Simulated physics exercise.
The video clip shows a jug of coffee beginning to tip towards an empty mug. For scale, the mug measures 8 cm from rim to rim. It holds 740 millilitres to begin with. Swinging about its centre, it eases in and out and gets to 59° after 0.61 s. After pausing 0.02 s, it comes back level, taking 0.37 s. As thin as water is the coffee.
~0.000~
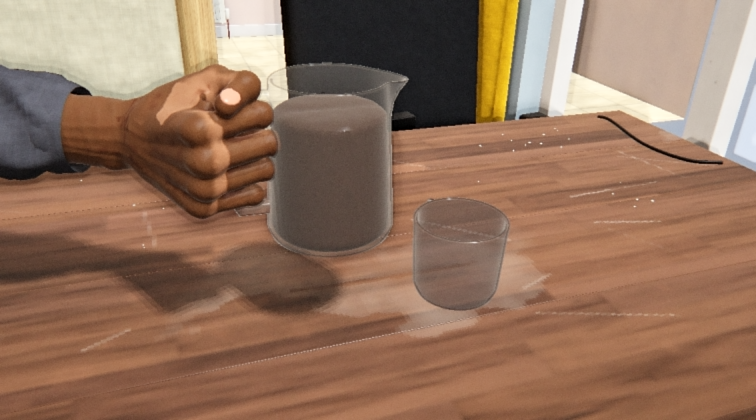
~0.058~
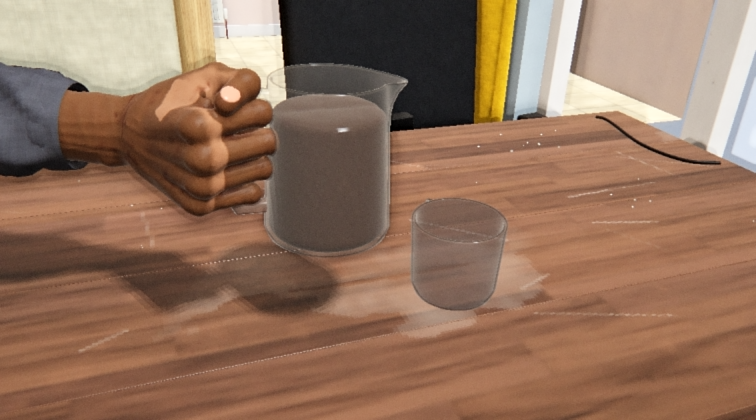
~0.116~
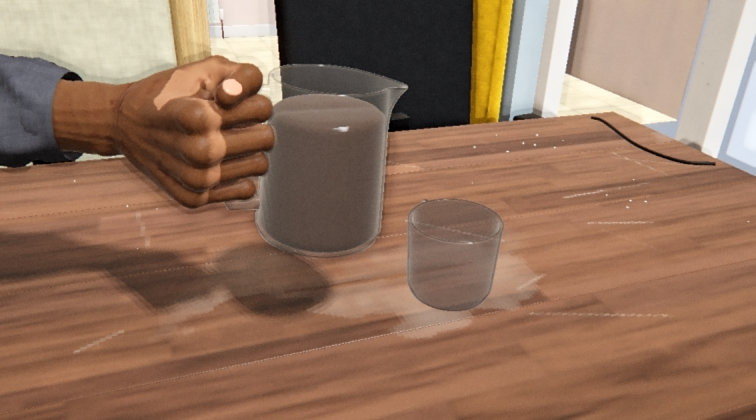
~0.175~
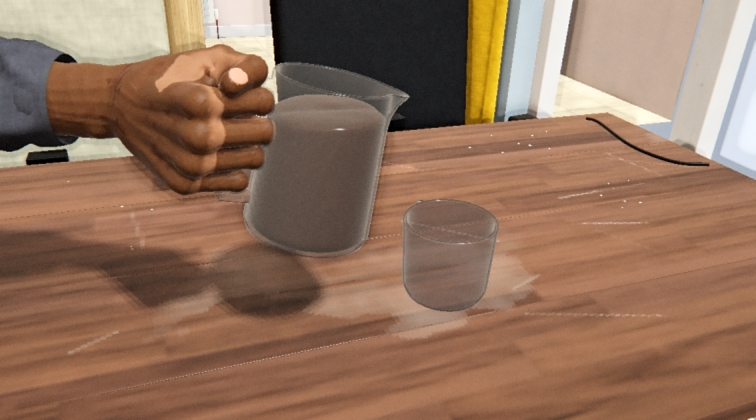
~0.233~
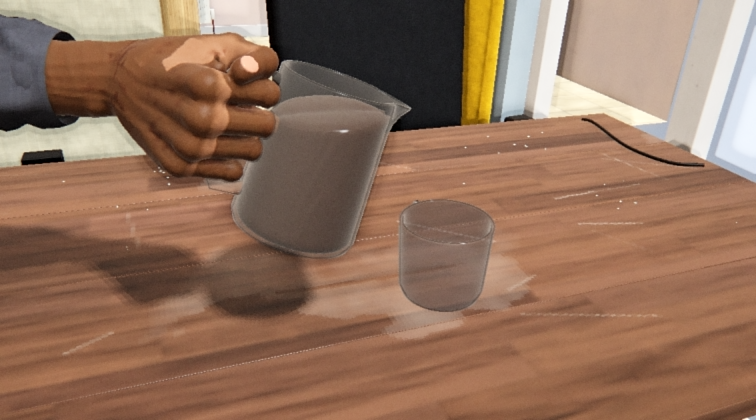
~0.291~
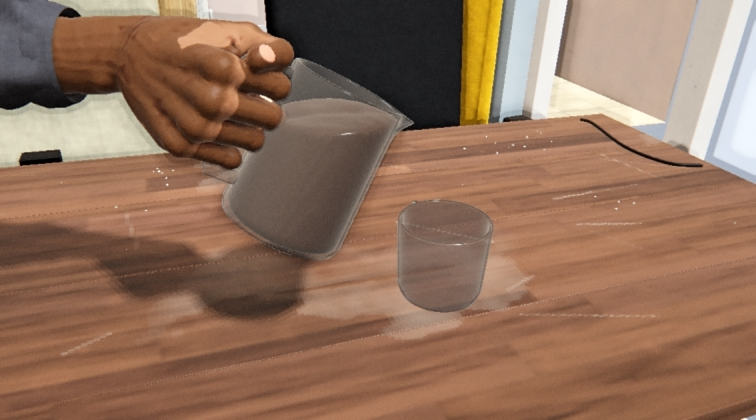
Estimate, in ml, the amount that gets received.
160 ml.
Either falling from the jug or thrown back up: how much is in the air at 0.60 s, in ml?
Roughly 50 ml.
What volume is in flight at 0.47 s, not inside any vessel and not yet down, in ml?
Estimate: Near 35 ml.
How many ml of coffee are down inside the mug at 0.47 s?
About 0 ml.
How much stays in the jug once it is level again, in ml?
It holds about 580 ml at the end.
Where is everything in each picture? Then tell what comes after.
In the first picture, it leans 0°; its right rim is at (406, 76); the coffee meets the walls at (283, 112) and (368, 104); the mug's rim runs from (419, 227) to (502, 215).
In the second picture, it leans 1°; its right rim is at (406, 78); the coffee meets the walls at (282, 112) and (367, 105).
In the third picture, it leans 5°; its right rim is at (406, 84); the coffee meets the walls at (277, 111) and (365, 107).
In the fourth picture, it leans 11°; its right rim is at (407, 93); the coffee meets the walls at (270, 118) and (366, 108).
In the fifth picture, it leans 19°; its right rim is at (409, 105); the coffee meets the walls at (263, 142) and (371, 110).
In the sixth picture, it leans 27°; its right rim is at (412, 120); the coffee meets the walls at (255, 150) and (382, 113).
Then, 0.47 s in, the tilt is 52° and the mug has 0 ml, the jug 705 ml, and 0 ml is on the table.
Then, 0.60 s in, the tilt is 59° and the mug has 40 ml, the jug 645 ml, and 0 ml is on the table.
Then, 0.74 s in, the tilt is 47° and the mug has 105 ml, the jug 590 ml, and 0 ml is on the table.
Then, 0.89 s in, the tilt is 12° and the mug has 145 ml, the jug 580 ml, and 5 ml is on the table.
Finally, the mug has 155 ml, the jug 580 ml, and 5 ml is on the table.
